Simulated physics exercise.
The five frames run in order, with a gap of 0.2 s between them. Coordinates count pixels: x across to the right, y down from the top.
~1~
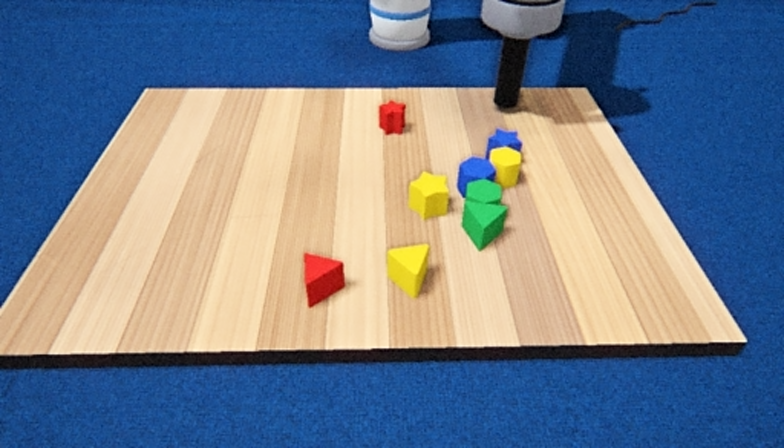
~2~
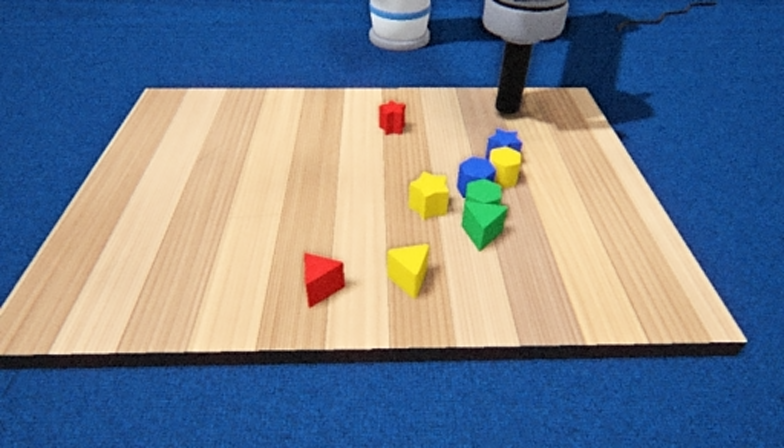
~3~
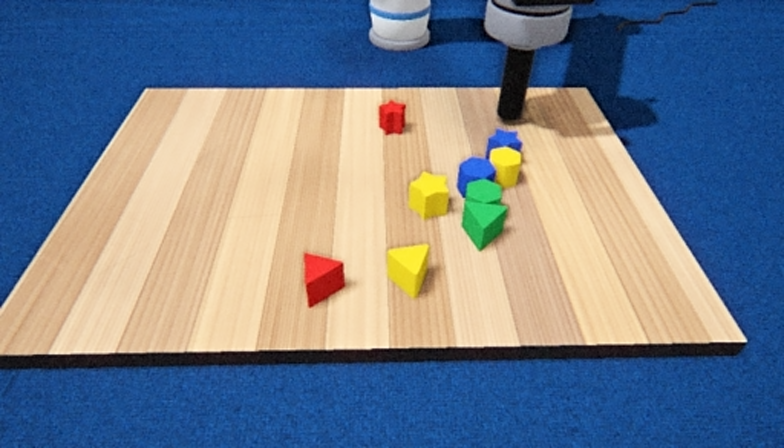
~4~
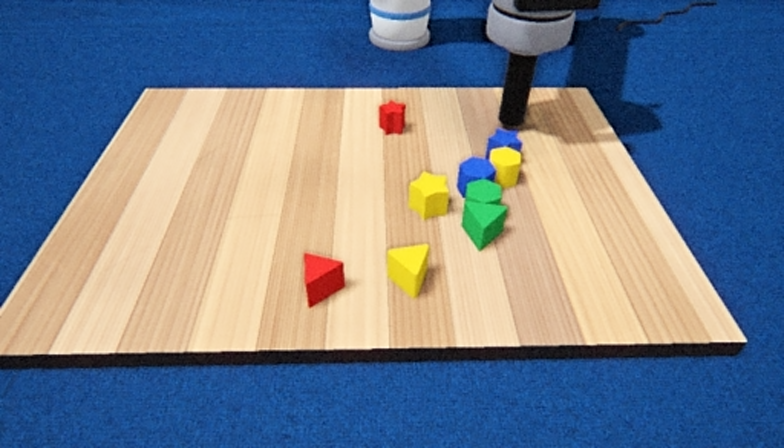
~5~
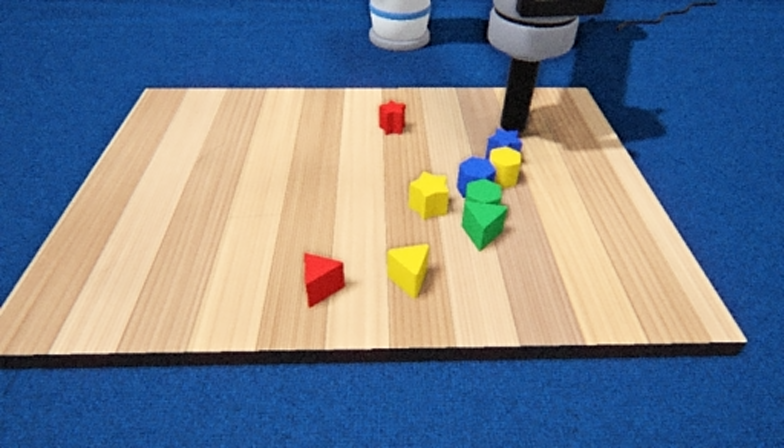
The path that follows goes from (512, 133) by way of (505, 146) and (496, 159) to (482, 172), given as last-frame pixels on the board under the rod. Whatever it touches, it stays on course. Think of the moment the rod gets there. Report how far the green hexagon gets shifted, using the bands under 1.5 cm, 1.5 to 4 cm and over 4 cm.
Goes under 1.5 cm.
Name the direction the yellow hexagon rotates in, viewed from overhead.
Its spin: Anticlockwise.
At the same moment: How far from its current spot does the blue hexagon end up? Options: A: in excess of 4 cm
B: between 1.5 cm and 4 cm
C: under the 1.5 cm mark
That would be B.
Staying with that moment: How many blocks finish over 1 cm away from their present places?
The answer is three or more blocks, counting only moves over 1 cm.
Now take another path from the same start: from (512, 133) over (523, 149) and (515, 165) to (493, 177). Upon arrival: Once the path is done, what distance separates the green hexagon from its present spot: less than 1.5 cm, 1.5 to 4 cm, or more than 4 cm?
It travels less than 1.5 cm.
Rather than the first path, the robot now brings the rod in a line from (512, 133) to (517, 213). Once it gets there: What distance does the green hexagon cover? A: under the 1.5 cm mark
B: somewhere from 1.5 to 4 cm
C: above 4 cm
The correct letter is C.
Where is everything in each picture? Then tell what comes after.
Tip of the rod at (506, 102), middles of tops, blue hexagon at (478, 166), green hexagon at (484, 190), yellow hexagon at (506, 156), blue star block at (506, 137), in the first frame.
Rod at (507, 108), nothing pushed, in the second frame.
Rod at (509, 114), nothing pushed, in the third frame.
Rod at (511, 120), nothing pushed, in the fourth frame.
Rod at (513, 126), blue hexagon at (478, 166), green hexagon at (484, 190), yellow hexagon at (506, 156), blue star block at (506, 137), in the fifth frame.
On the path given first. One third of the way, rod at (507, 139); nothing pushed yet.
Two thirds of the way, rod at (496, 153); yellow hexagon at (510, 167), turned 25° anticlockwise; blue star block at (494, 151).
At the end, rod at (483, 165); blue hexagon at (462, 176); green hexagon at (485, 193), turned 15° anticlockwise; yellow hexagon at (513, 178), turned 70° anticlockwise; blue star block at (485, 164).
